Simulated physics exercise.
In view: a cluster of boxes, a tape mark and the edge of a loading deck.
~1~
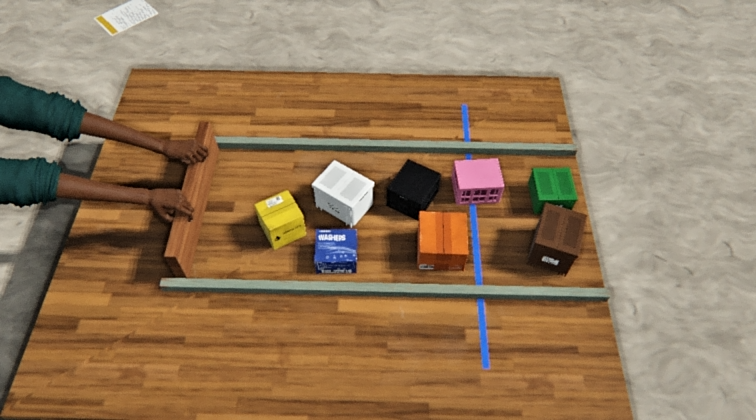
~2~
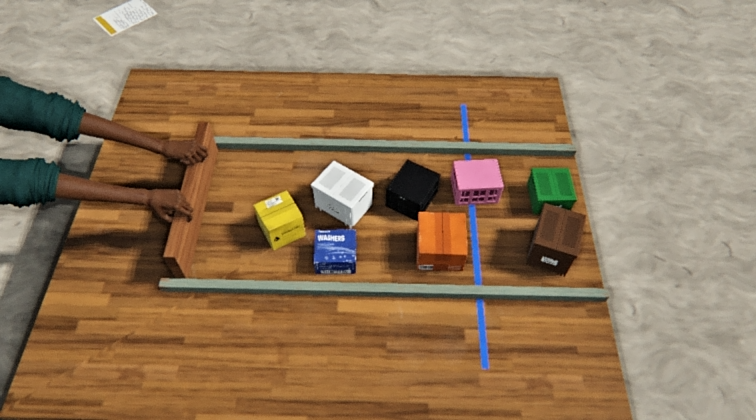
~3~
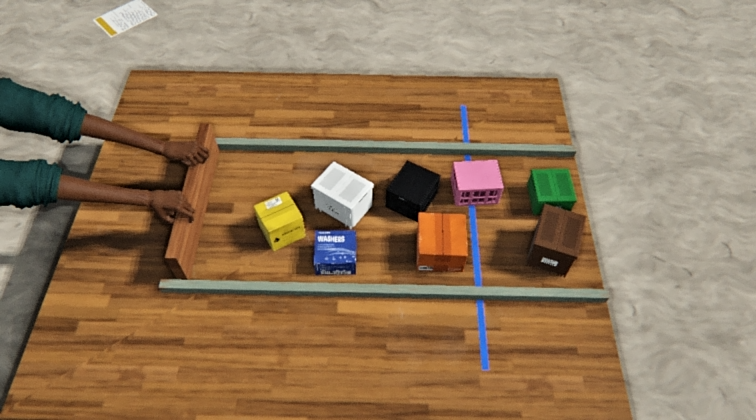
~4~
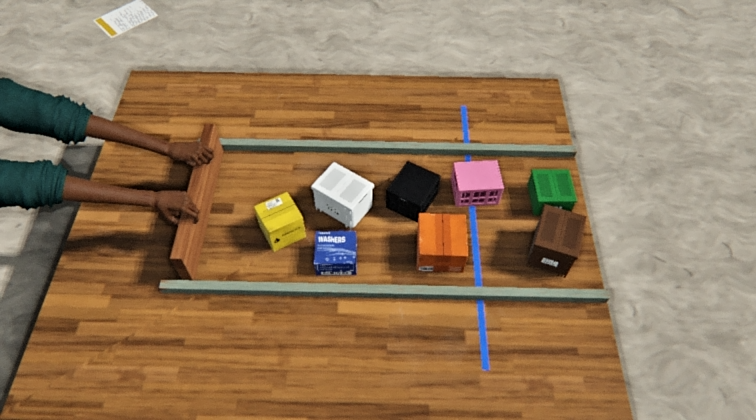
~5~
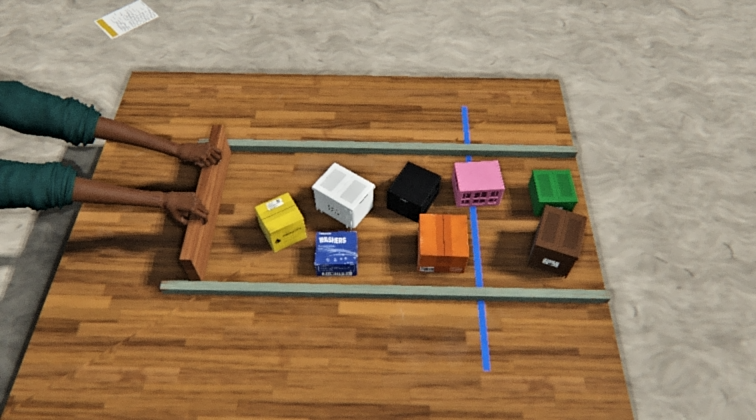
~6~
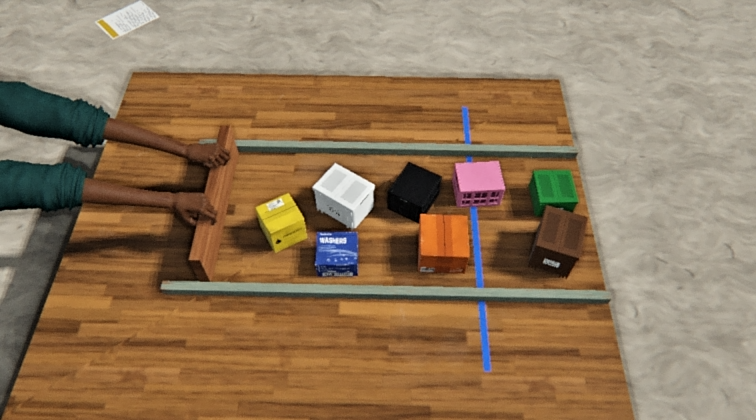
On a wooden deck between pale rails, two hands holding a plank nudge it slightly right toward eight nearly motionless coloured boxes.
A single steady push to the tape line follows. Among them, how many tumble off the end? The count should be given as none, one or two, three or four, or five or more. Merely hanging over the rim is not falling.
Final count: One or two.
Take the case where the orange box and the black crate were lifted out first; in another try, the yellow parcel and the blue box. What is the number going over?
In the first try 0, in the other 1.
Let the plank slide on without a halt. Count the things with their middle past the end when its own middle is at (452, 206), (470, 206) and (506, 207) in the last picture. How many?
First 1, then 1, then 3.
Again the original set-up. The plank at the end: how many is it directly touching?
The count in contact is 3.
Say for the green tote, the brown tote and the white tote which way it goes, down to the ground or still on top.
By the finish the green tote has gone over, the brown tote is still aboard, the white tote is still aboard.
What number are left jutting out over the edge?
That'd be 2.
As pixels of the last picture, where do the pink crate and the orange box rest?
You'll find the pink crate at roughly (579, 181) and the orange box at roughly (543, 244).
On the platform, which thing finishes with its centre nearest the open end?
Pink crate - nearest.
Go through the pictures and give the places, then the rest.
Green tote (552, 191); brown tote (556, 240); pink crate (477, 182); plank (195, 197); tape (474, 217), in the first picture.
Brown tote (555, 240); plank (194, 198), in the second picture.
Pink crate (476, 183); black crate (413, 191), in the third picture.
Green tote (551, 192); white tote (343, 196), in the fourth picture.
Brown tote (556, 242); orange box (442, 244), in the fifth picture.
Green tote (552, 193); brown tote (557, 242); pink crate (478, 184); plank (216, 201); tape (475, 219), in the sixth picture.
Soon after, none off yet; green tote at rest near (552, 193); brown tote at rest near (557, 242); pink crate at rest near (478, 184).
After that, none off yet; green tote at rest near (552, 193); brown tote at rest near (557, 242); pink crate displaced a little near (496, 181).
In the end, the number that fall off is one or two; gone, green tote.
